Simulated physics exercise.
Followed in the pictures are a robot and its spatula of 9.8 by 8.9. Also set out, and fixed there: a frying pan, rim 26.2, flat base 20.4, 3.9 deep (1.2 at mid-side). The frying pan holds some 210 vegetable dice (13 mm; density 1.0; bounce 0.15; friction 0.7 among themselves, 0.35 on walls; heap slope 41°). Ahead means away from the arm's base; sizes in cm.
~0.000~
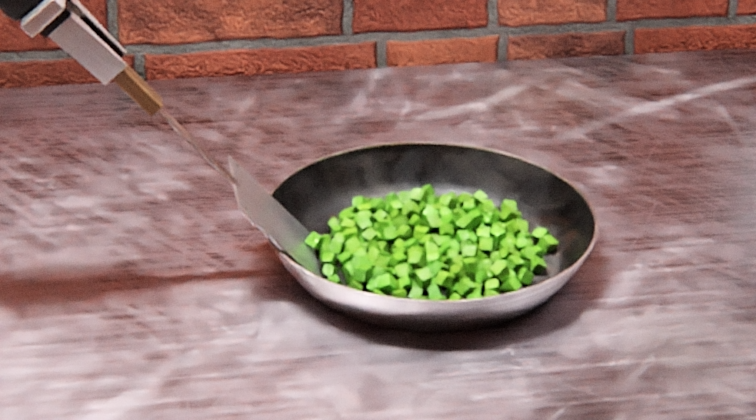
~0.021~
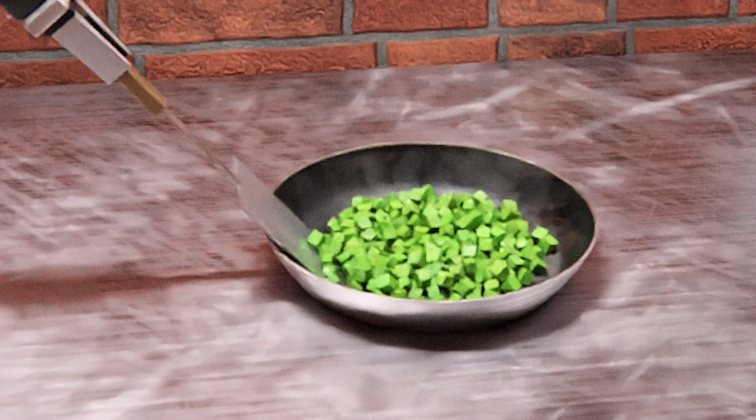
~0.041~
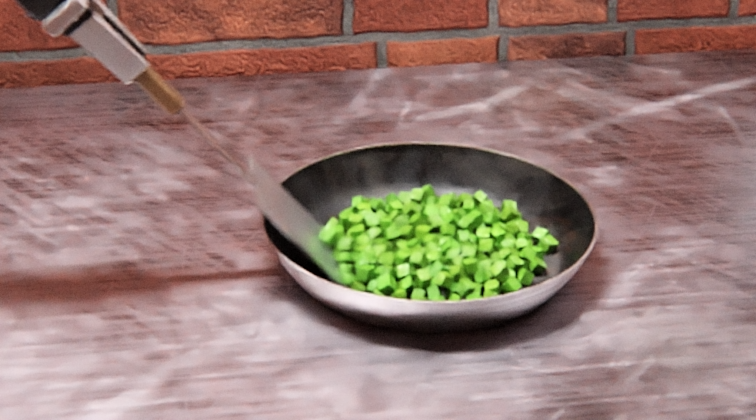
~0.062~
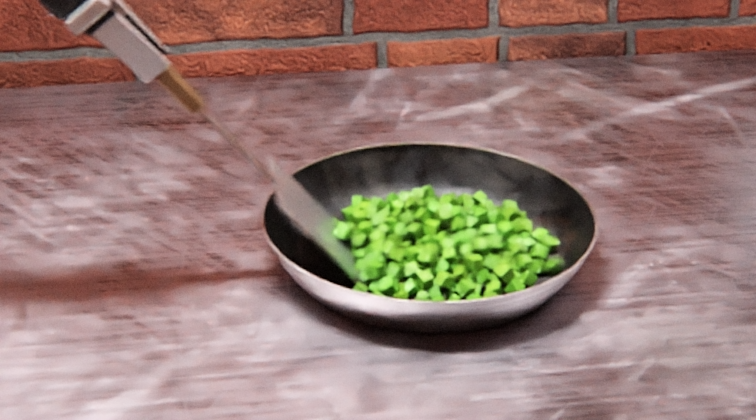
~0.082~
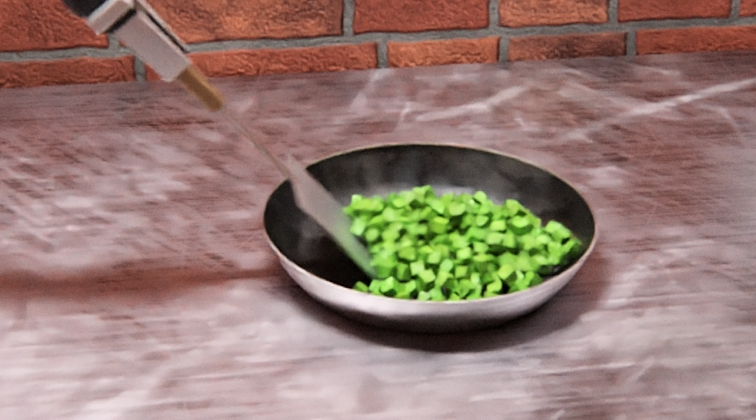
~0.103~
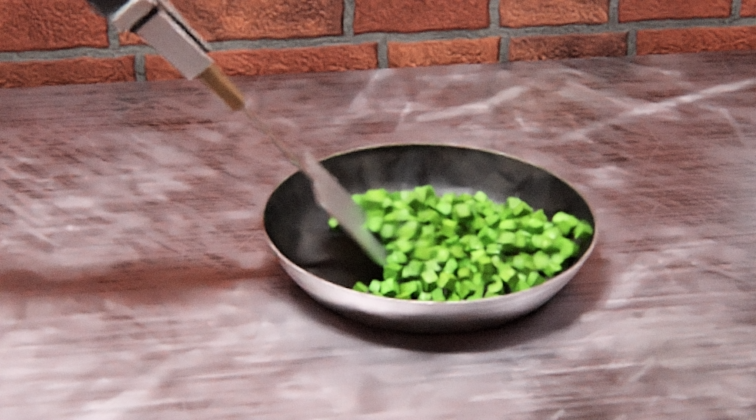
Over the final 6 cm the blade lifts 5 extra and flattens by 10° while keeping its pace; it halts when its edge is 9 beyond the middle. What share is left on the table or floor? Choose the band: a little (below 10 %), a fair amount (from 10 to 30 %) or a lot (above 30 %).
It is a fair amount, from 10 to 30 %.
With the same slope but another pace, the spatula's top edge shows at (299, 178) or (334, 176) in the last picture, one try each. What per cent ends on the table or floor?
Close to 15 per cent in the first try and close to 20 per cent in the second.
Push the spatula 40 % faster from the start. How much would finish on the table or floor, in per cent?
I'd say close to 25 per cent.
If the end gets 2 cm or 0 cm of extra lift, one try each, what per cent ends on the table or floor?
Result, in order: Approx. 15 % and 10 %.
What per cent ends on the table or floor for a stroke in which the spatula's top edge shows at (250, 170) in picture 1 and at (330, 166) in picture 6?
Roughly 15 %.
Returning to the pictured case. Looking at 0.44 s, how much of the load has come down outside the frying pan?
15 %.
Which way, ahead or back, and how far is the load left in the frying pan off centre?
About 5.5 centimetres ahead.
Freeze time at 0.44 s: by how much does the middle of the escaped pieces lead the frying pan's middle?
It sits close to 20 cm ahead of the middle.
After 0.16 s, sloping 50°, highest piece 5 above the table; 212 in the frying pan.
After 0.21 s, sloping 46°, highest piece 7 above the table; 211 in the frying pan, 1 on the blade or in flight.
After 0.44 s, sloping 40°, highest piece 5 above the table; 177 in the frying pan, 33 on the table or floor, 2 on the blade or in flight.
After 1.49 s, sloping 40°, highest piece 5 above the table; 177 in the frying pan, 35 on the table or floor.
At rest, 177 in the frying pan, 35 on the table or floor. That is 17 % on the table or floor.
